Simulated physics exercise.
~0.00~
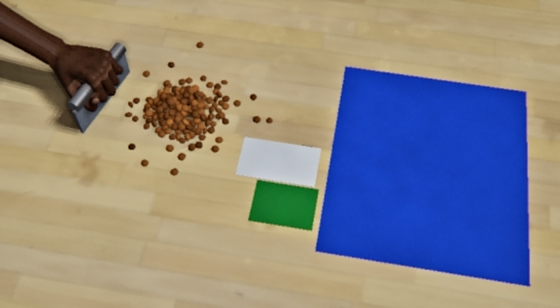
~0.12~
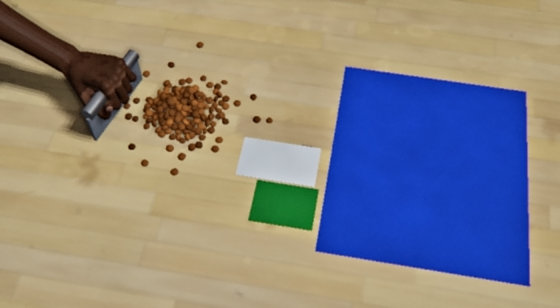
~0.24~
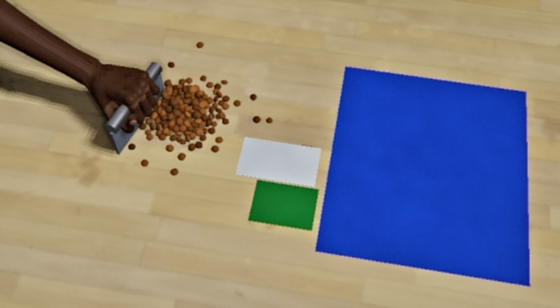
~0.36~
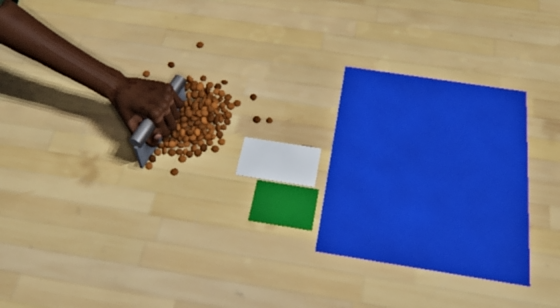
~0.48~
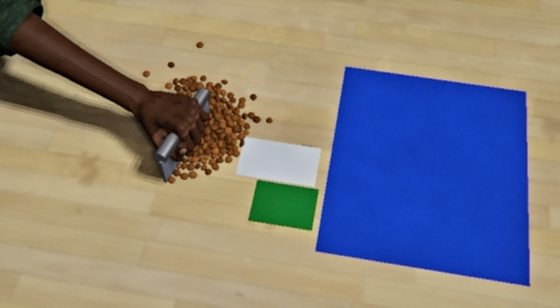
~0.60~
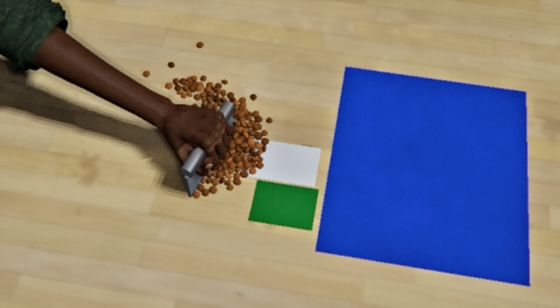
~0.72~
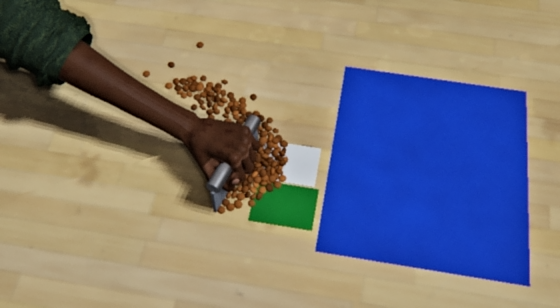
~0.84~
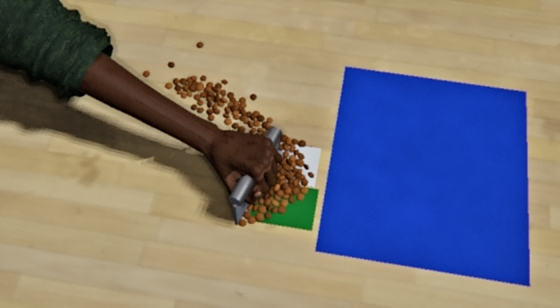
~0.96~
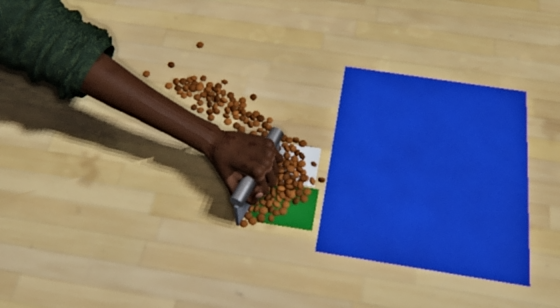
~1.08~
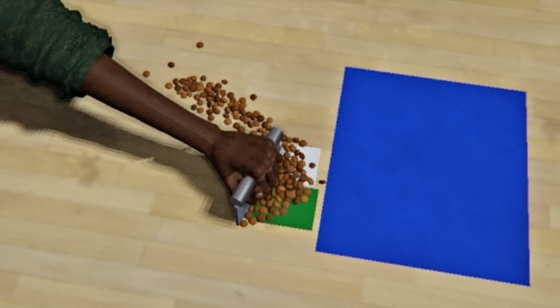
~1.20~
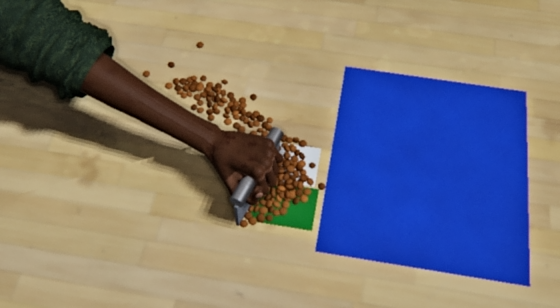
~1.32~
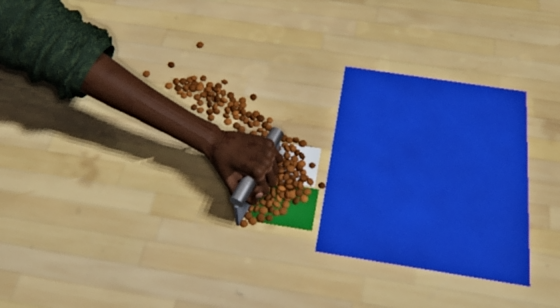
A hand gripping a flat scraper pushes a pile of brown kibble right and downward across a pale wooden surface, then stops, leaving pieces partly over the white and green sheets, others trailing behind on bare wood, and the large blue sheet clear.
